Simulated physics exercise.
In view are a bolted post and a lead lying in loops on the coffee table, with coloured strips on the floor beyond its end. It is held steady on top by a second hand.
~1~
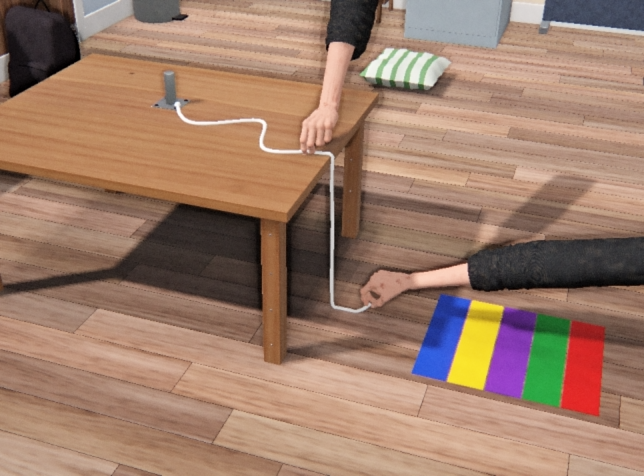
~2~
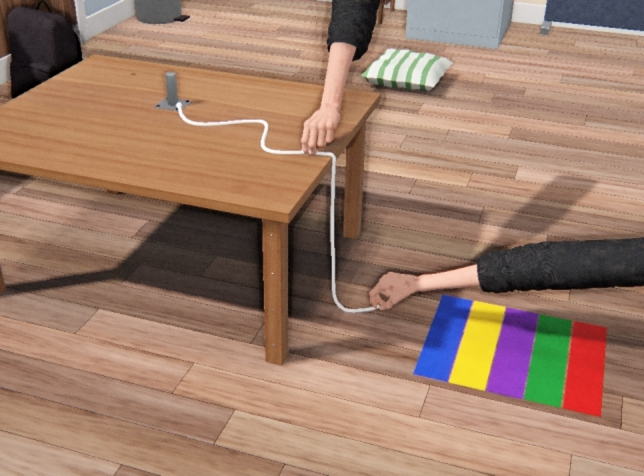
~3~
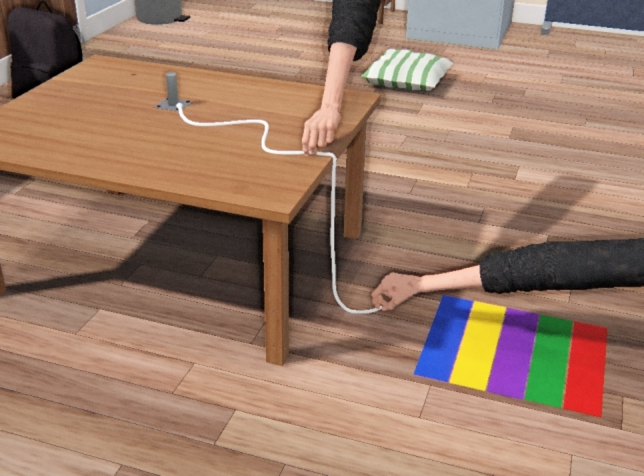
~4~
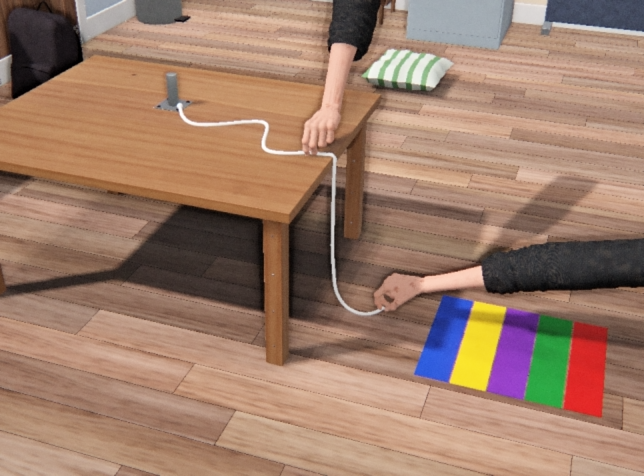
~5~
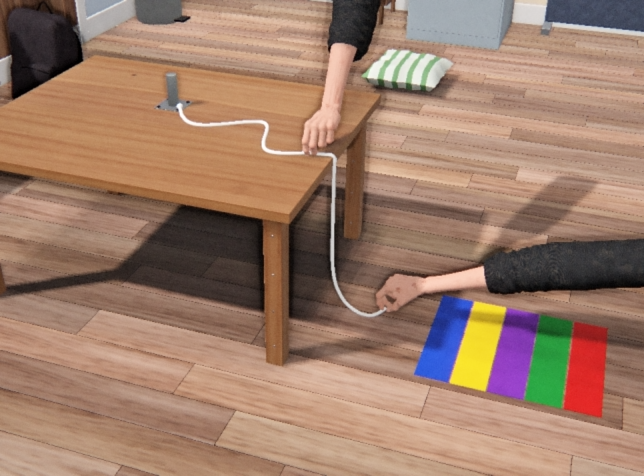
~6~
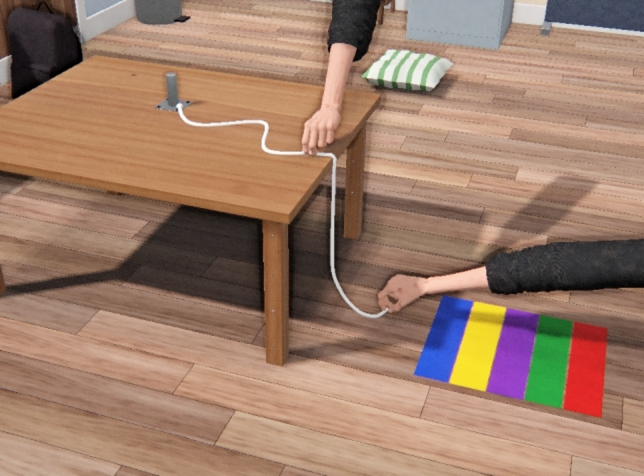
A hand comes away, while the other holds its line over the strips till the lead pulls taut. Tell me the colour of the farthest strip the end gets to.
The farthest it gets is green.
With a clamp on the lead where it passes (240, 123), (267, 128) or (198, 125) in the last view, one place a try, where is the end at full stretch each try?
Estimated spots in sequence: (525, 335), (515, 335), (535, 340).
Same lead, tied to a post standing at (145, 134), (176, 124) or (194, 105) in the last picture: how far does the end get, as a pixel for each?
The first try gives about (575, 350), the second about (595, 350) and the third about (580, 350).
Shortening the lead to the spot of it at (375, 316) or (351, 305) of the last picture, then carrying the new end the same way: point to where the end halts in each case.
(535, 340) and (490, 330).
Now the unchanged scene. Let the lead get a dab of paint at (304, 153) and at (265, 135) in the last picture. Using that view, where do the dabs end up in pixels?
(365, 176) and (304, 141), roughly.
A little later, end near (492, 331); over yellow.
Next, end near (532, 339); over purple.
When it is tight, end near (555, 344); over green. It gets as far as the green strip.
